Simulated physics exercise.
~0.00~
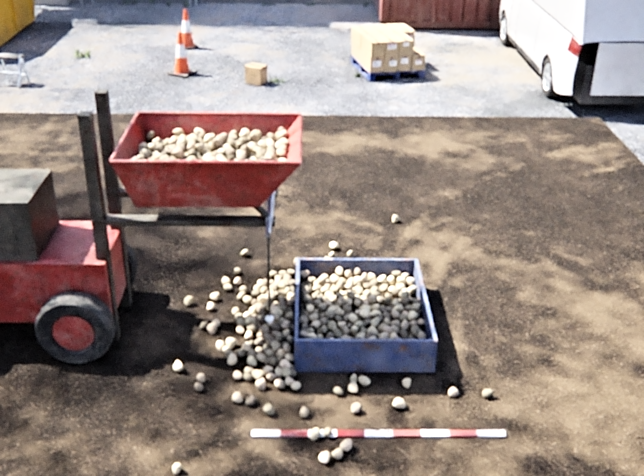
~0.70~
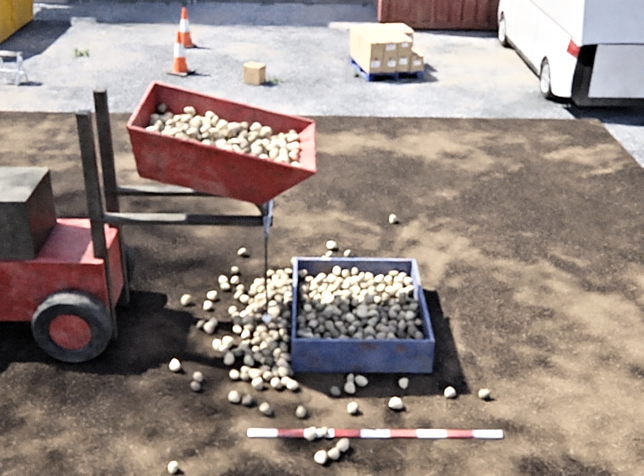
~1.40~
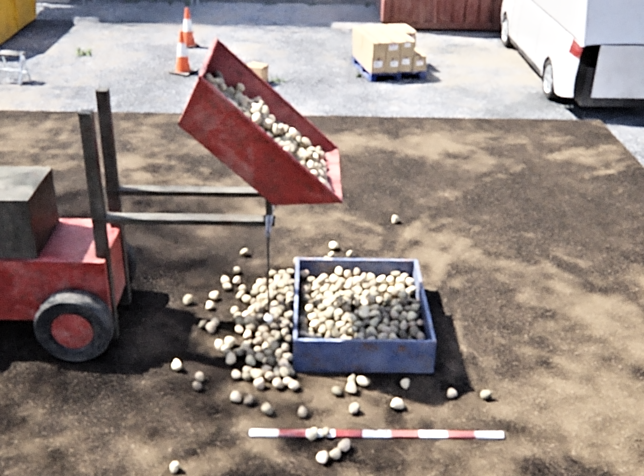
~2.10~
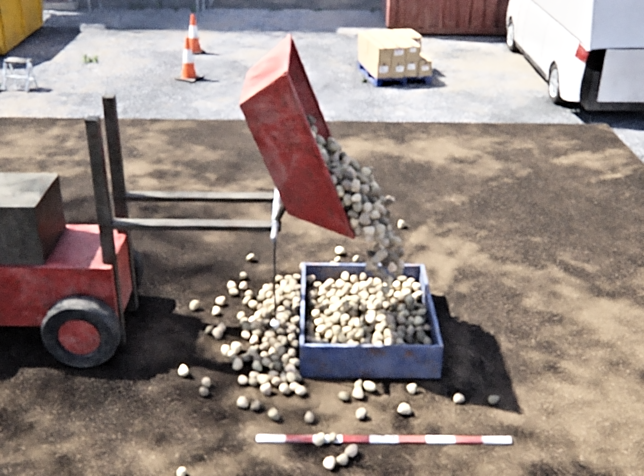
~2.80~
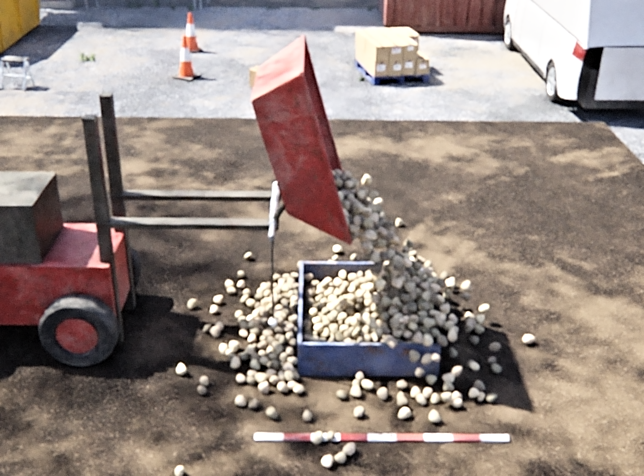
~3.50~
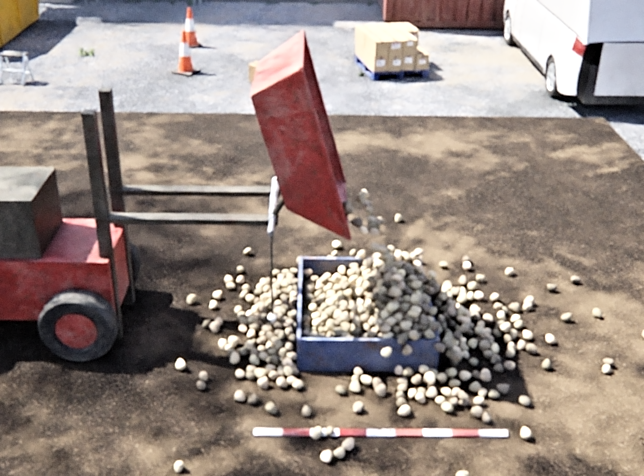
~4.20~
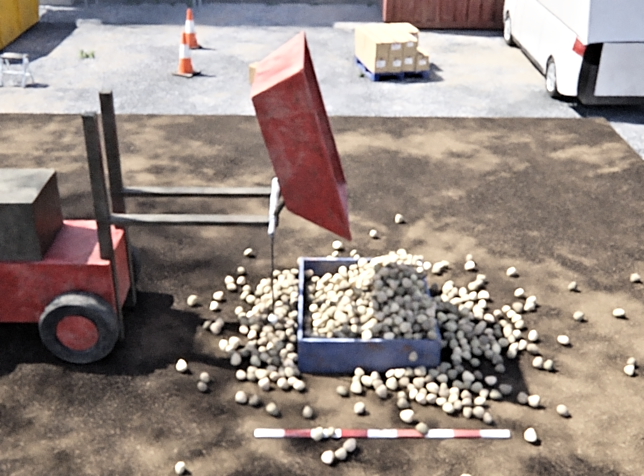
At first, a red forklift on the left holds up a red skip full of pale, rounded stones beside a blue bin that is already well filled, with more stones lying loose around its left side. The skip tilts down toward the right, gently and then steeply, while its stones stay inside. Once it is steep, they pour over the lower edge into the bin. The heap grows, spills over the right and front sides, and some stones roll across the dirt. Finally the emptied skip stays tipped above the overflowing bin, with stones scattered all around.
